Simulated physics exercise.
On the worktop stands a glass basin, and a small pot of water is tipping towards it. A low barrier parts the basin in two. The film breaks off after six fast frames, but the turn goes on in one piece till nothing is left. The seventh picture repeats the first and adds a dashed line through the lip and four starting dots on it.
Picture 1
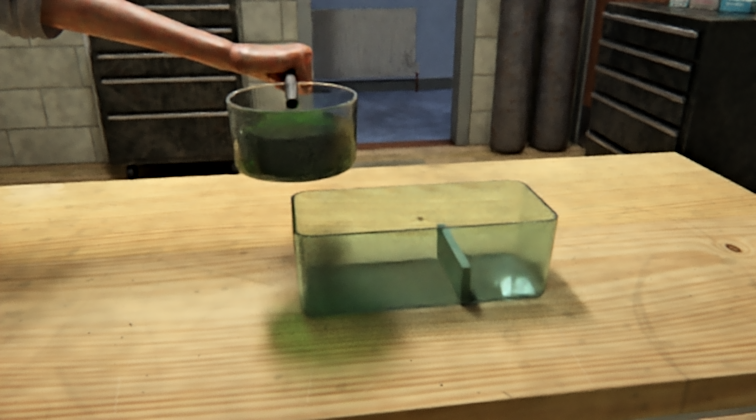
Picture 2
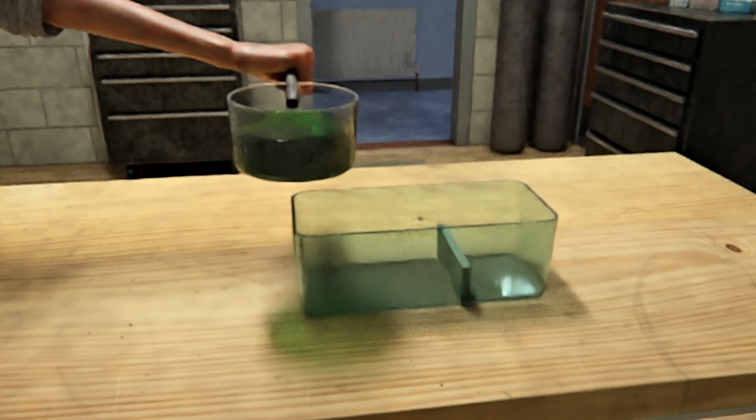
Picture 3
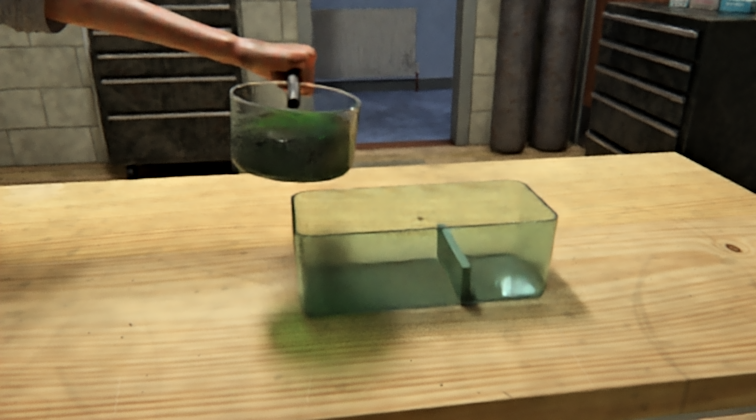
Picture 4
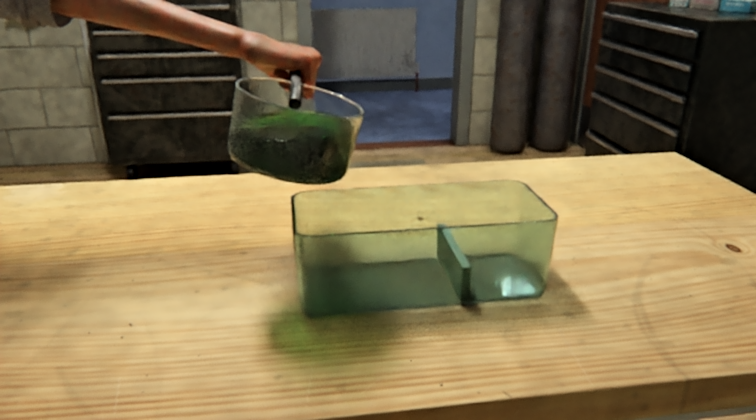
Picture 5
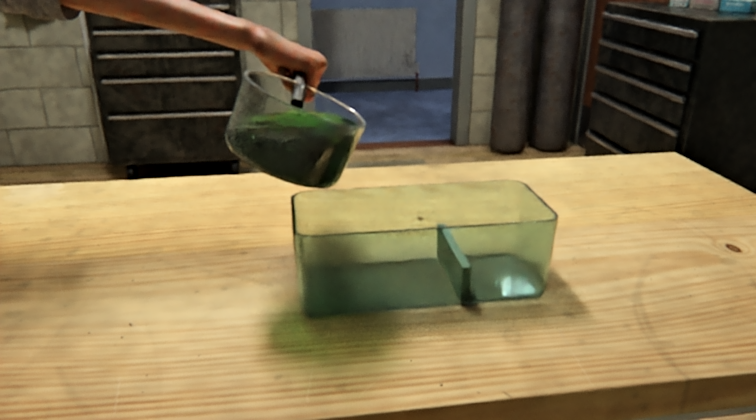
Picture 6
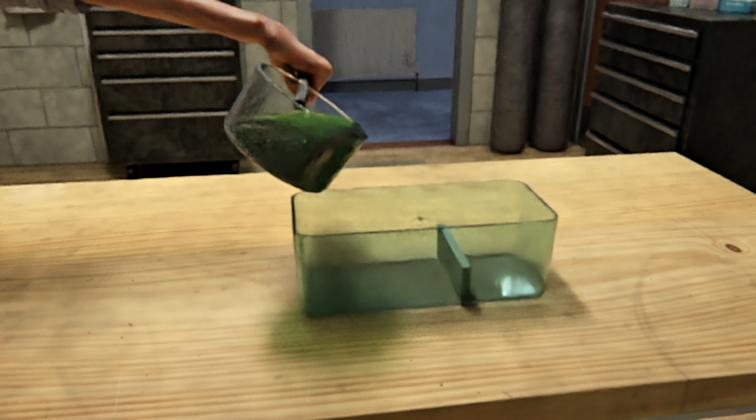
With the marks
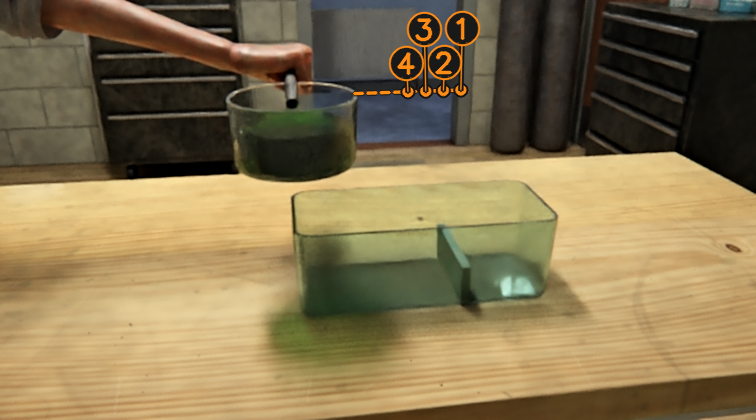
A hand holds a clear glass pot of dark green water upright above a glass basin on a wooden worktop, the basin parted by a low barrier. The hand then tilts the pot steadily to the right, and the water reaches its lowered lip.
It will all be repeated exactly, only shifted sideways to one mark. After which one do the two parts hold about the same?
Go for 3.
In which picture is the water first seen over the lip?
In picture 6.
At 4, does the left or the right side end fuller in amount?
The left side.
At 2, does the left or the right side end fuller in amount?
The right side.
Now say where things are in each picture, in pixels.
Upright, lip at (354, 93); basin from (301, 313) to (544, 293); top of the wall at (453, 243); nothing has left yet.
Upright, lip at (355, 95); nothing has left yet.
Tipped about 7°, lip at (358, 100); nothing has left yet.
Tipped about 14°, lip at (361, 109); nothing has left yet.
Tipped about 25°, lip at (363, 121); nothing has left yet.
Tipped about 37°, lip at (363, 135); water is over the lip, down to (363, 135).
On the marked copy, 1 at (460, 90); 2 at (443, 90); 3 at (425, 91); 4 at (407, 91).
For dot 1, about 8 % ends left of the wall and 92 % right of it.
For dot 2, about 29 % ends left of the wall and 71 % right of it.
For dot 3, about 49 % ends left of the wall and 50 % right of it.
For dot 4, about 76 % ends left of the wall and 24 % right of it.
